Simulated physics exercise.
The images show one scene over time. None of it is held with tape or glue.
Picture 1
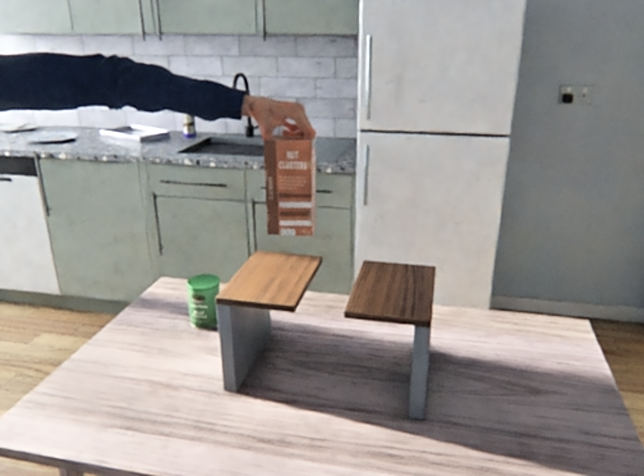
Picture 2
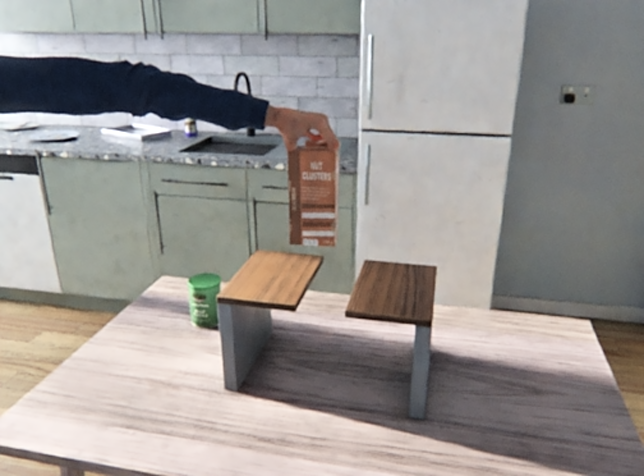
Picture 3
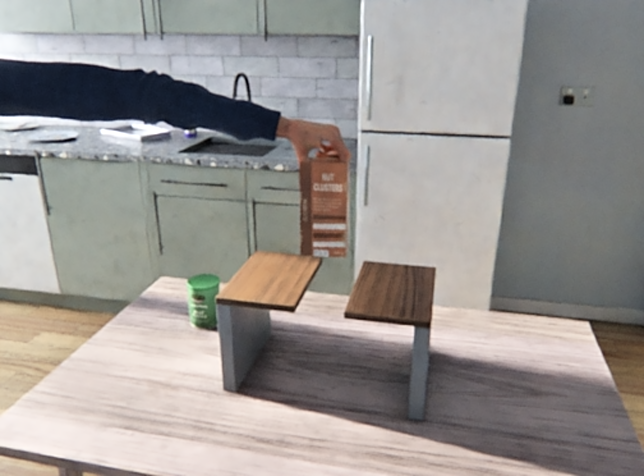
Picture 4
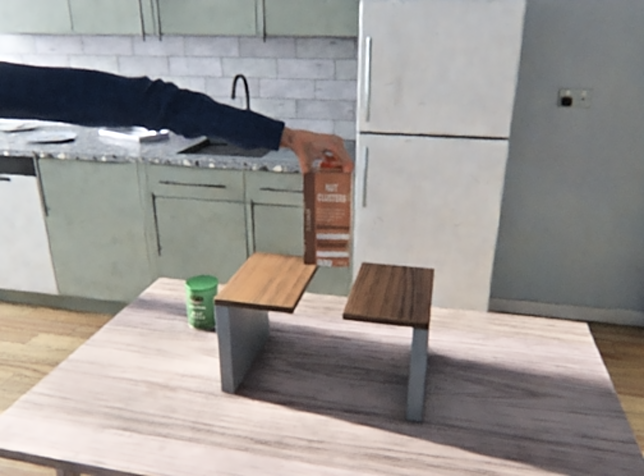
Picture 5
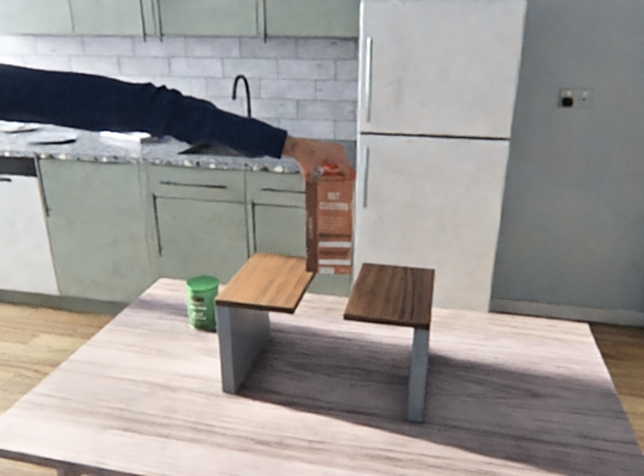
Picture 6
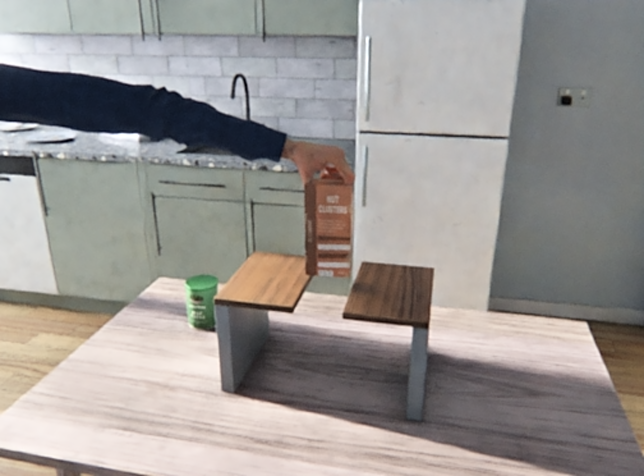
An orange packet, gripped by a hand in a dark sleeve, moved right and downward, then was held still over the gap between two small wooden-topped stands, with a green tin on the table.
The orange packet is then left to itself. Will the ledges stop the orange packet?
It remains up top.
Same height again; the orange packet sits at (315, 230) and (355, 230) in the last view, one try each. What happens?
The first time it does not get through, and the second time it does not get through.
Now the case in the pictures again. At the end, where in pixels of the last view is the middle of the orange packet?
End position, last frame: About (361, 264).
Then, 0.30 s later than the last frame, orange packet tilted by 38° near (347, 257).
Then, 0.40 s later than the last frame, orange packet on its side near (355, 263).
When it is over, lying over on the stand or table, orange packet; green tin as before. End places, in pixels of the last picture, orange packet near (361, 264). The packet lodges.
